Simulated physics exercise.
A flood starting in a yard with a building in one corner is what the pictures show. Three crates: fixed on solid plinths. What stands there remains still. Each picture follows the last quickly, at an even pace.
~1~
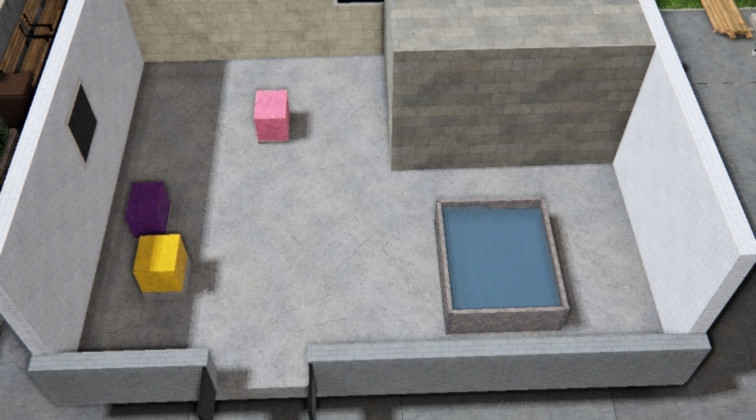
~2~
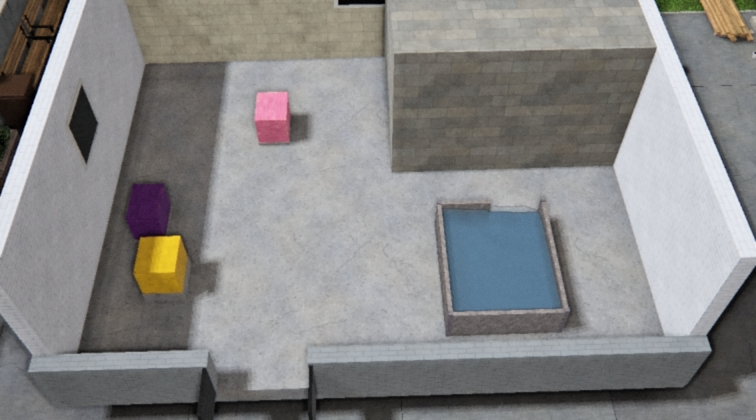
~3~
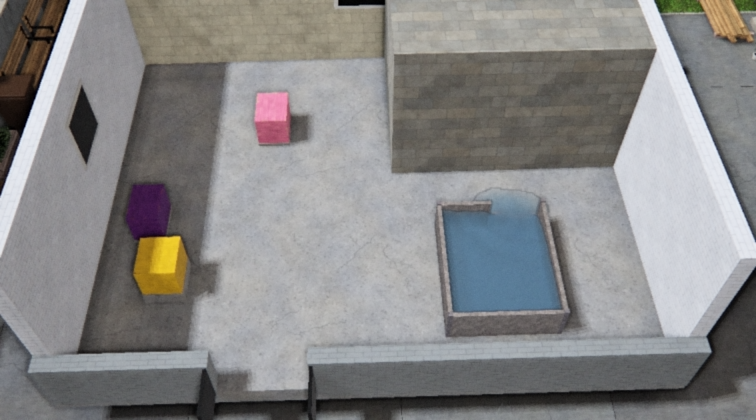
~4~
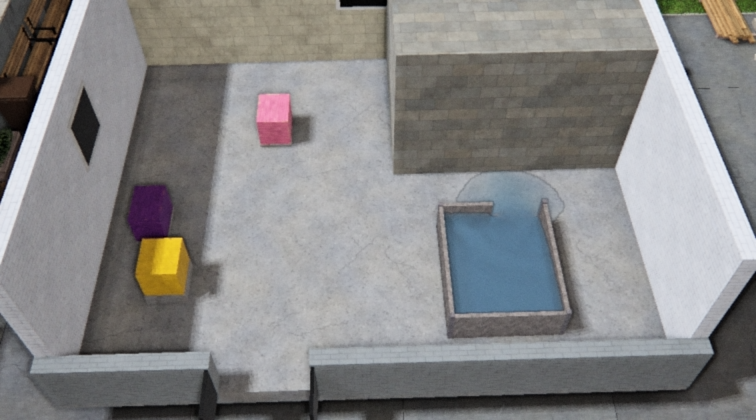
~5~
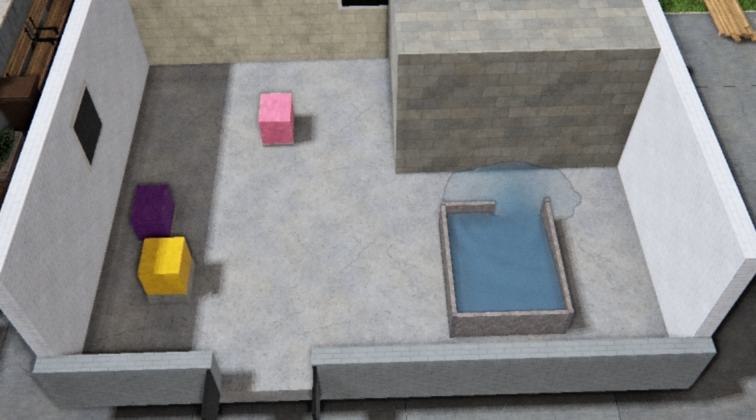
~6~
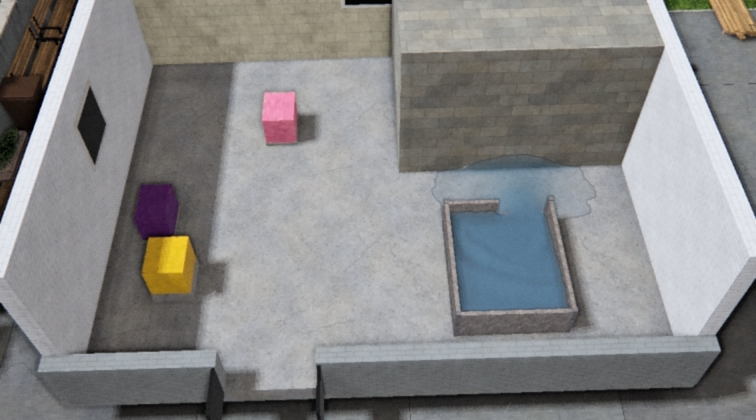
In a walled yard with a block building in one corner and pink, purple and yellow crates standing still, a gap opens in the far side of a water-filled tank, and water pours out, spreading across the ground toward the building.
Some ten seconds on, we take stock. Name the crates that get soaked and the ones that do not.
Outcome: Most likely the yellow crate remains untouched; most likely the pink crate remains untouched; most likely the purple crate gets water on it.
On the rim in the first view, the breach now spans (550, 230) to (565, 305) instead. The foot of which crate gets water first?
The crate marked yellow.
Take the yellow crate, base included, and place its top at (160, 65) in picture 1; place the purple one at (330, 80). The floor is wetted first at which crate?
I say the pink one.
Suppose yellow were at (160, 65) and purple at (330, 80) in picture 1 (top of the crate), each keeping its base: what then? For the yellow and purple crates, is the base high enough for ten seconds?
Reading - yellow: Untouched, purple: Untouched.
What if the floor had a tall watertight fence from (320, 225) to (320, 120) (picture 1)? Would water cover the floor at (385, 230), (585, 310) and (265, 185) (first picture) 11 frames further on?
As listed: Covered, free of water, dry.
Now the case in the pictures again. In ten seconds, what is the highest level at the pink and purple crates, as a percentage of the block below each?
About 30 % and 180 %.
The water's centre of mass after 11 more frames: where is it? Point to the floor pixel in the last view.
Somewhere around (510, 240) in the last view.
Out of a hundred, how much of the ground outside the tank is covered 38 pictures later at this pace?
The answer is around 60 per cent.
A moment on, water covers 10 % of the floor; the yellow crate not reached, the pink crate not reached, the purple crate not reached.
Next, water covers 20 % of the floor; the yellow crate not reached, the pink crate not reached, the purple crate not reached.
Then, water covers 40 % of the floor; the yellow crate water round its plinth, the pink crate water round its plinth, the purple crate water round its plinth.
Later, water covers 60 % of the floor; the yellow crate water round its plinth, the pink crate water round its plinth, the purple crate water round its plinth.
In the end, water covers 70 % of the floor; the yellow crate stayed above the water, the pink crate stayed above the water, the purple crate was topped.
